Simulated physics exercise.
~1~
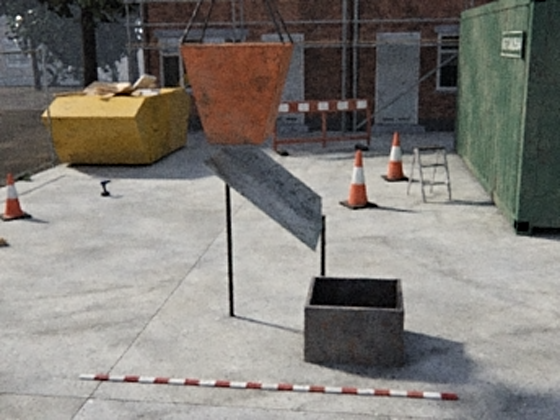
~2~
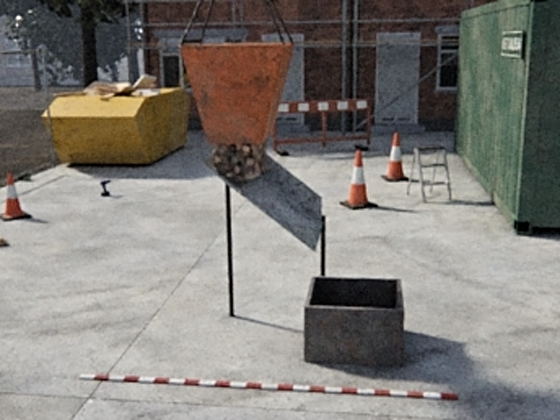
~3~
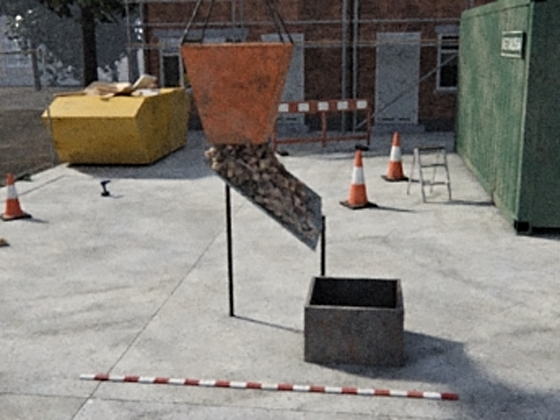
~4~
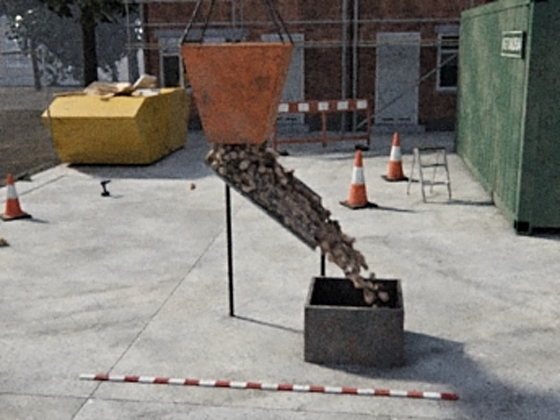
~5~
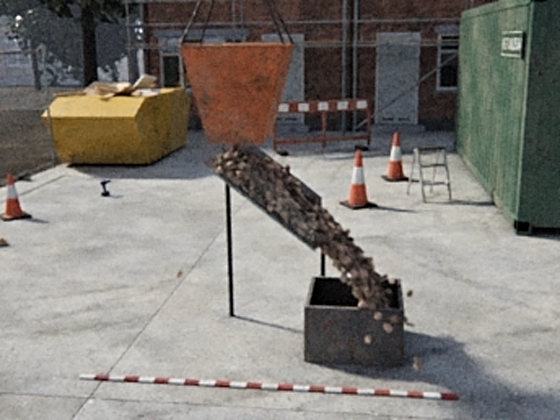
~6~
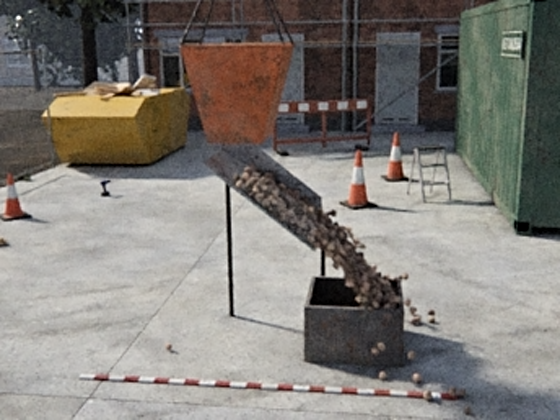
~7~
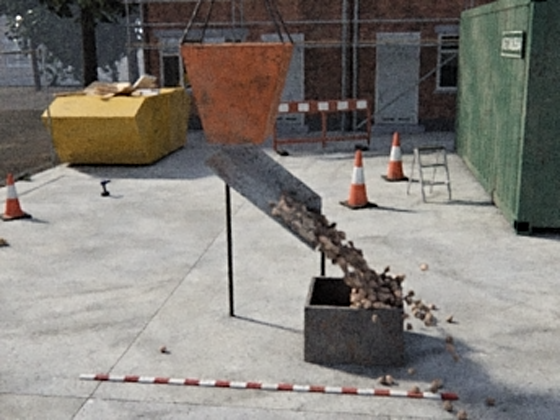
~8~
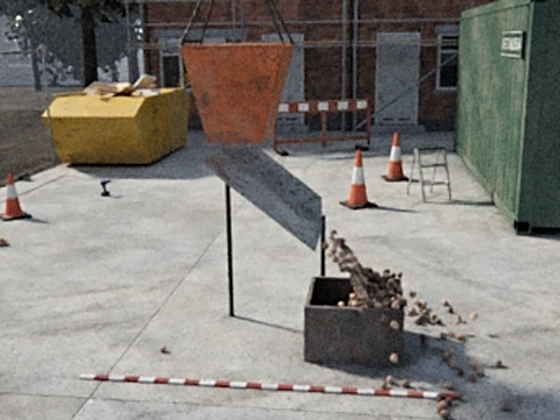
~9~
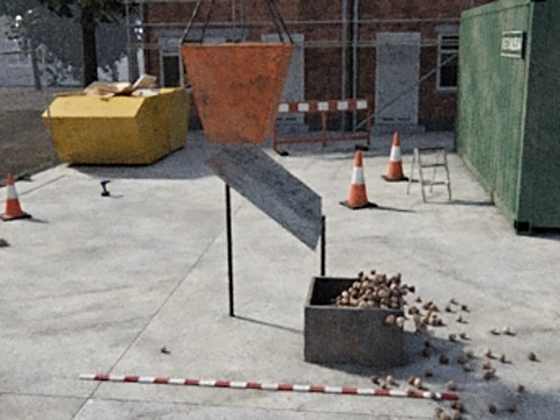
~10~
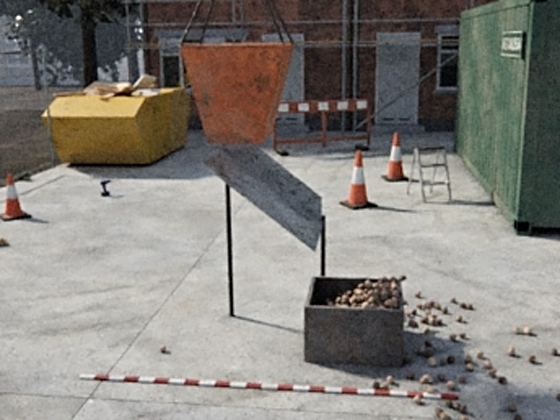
An orange hopper hangs above a sloping steel plate on thin legs in a paved yard, seen from slightly above, with an open grey bin below to the right. A yellow skip stands behind on the left, cones and a barrier before a brick building, a green container on the right, and a red and white striped pole in front. Brownish stones drop from the hopper and slide down the steel into the bin. Some bounce over its right side as the steel clears. Most finish heaped in the bin, with the rest scattered on the ground, mainly to its right.
